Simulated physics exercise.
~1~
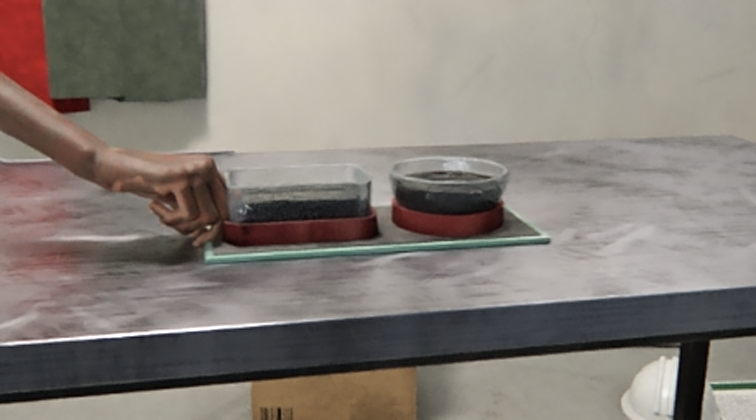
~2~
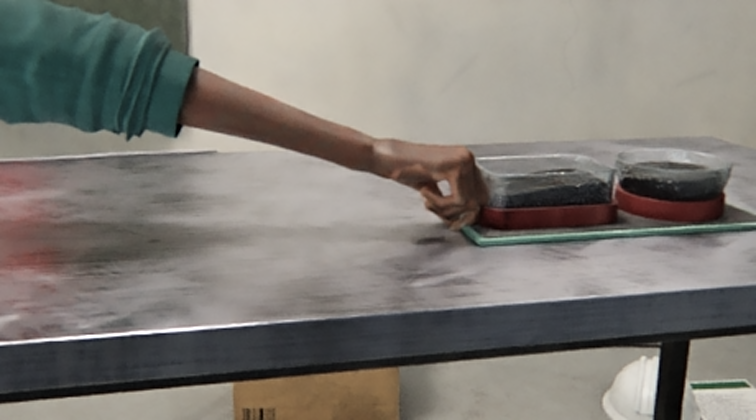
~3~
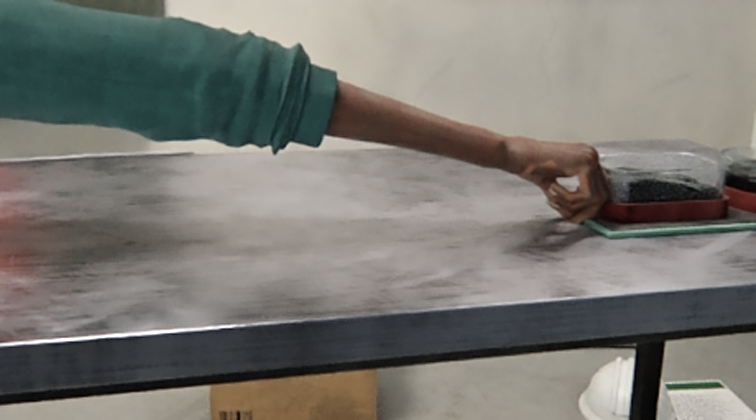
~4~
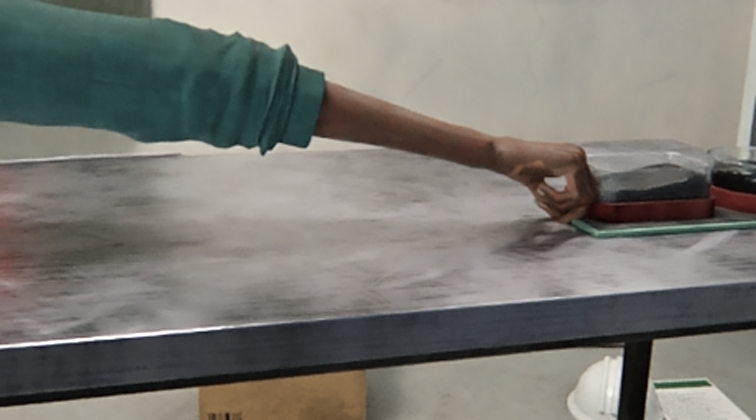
A hand pushes a tray holding two clear containers rightward along the table, then stops.
